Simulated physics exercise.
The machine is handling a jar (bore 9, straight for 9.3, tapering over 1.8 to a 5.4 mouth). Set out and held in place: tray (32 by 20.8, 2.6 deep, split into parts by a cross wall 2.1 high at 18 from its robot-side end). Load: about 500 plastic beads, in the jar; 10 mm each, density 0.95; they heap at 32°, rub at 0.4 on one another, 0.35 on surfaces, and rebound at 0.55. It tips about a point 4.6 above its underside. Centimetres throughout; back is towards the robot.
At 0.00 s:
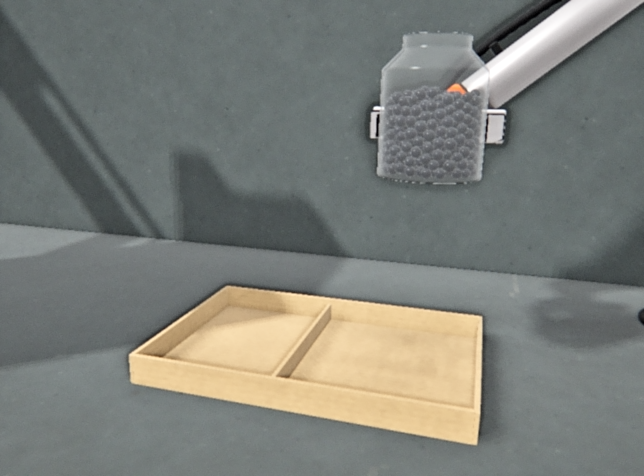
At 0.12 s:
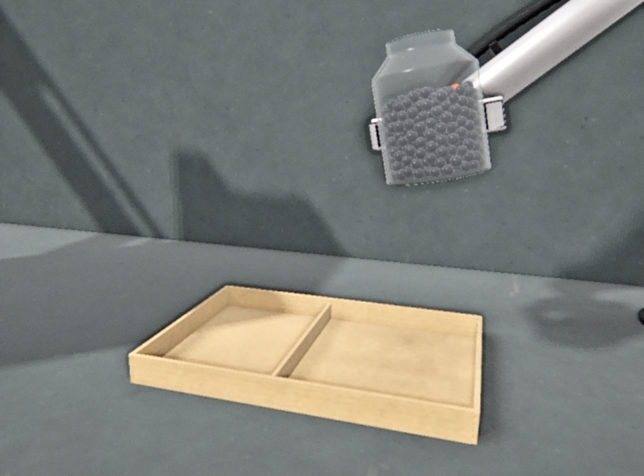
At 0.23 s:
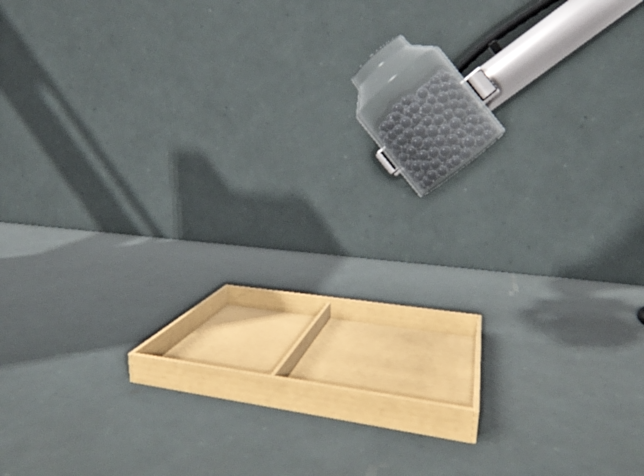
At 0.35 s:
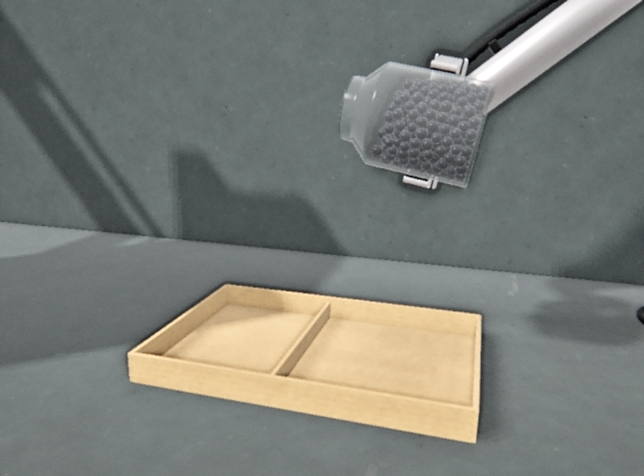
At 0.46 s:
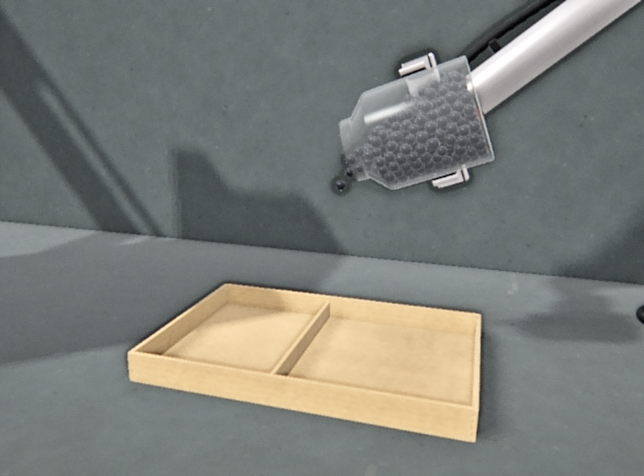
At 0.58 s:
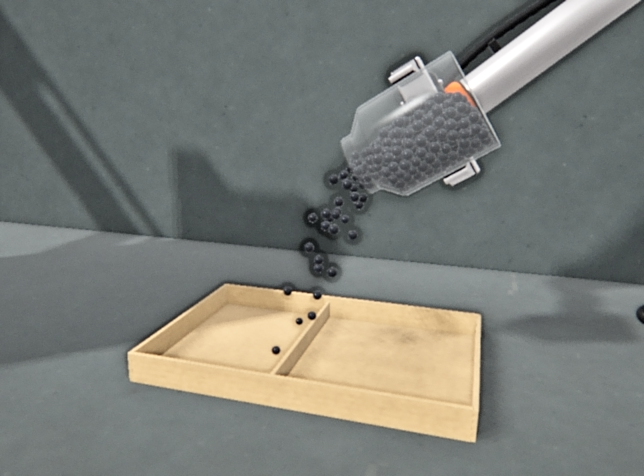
A clear jar held by a machine tips left, and dark beads pour toward a divided wooden tray.
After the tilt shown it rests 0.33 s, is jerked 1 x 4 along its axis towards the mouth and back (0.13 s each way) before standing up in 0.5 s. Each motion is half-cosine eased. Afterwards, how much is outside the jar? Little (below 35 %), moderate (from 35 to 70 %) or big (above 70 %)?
Answer: Moderate; from 35 to 70 % of the plastic beads finish outside the jar.
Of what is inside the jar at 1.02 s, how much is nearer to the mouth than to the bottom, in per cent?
About 60 per cent.
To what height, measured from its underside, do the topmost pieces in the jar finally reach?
Some 6.0 cm.
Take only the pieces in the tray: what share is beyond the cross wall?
Some 60 per cent.
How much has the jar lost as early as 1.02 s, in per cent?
About 25 per cent by then.
By 1.02 s, tipped 122°, highest piece 25 above the table; 364 in the jar, 68 in the robot-side part, 52 in the far-side part, 1 on the table or floor, 10 in flight or on a rim.
By 1.45 s, tipped 49°, highest piece 29 above the table; 267 in the jar, 118 in the far-side part, 94 in the robot-side part, 5 on the table or floor, 11 in flight or on a rim.
By 1.87 s, upright, highest piece 26 above the table; 264 in the jar, 130 in the far-side part, 95 in the robot-side part, 6 on the table or floor.
By 2.57 s, upright, highest piece 26 above the table; 264 in the jar, 130 in the far-side part, 95 in the robot-side part, 6 on the table or floor.
Final count, 264 in the jar, 130 in the far-side part, 95 in the robot-side part, 6 on the table or floor. That is 47 % outside the jar.
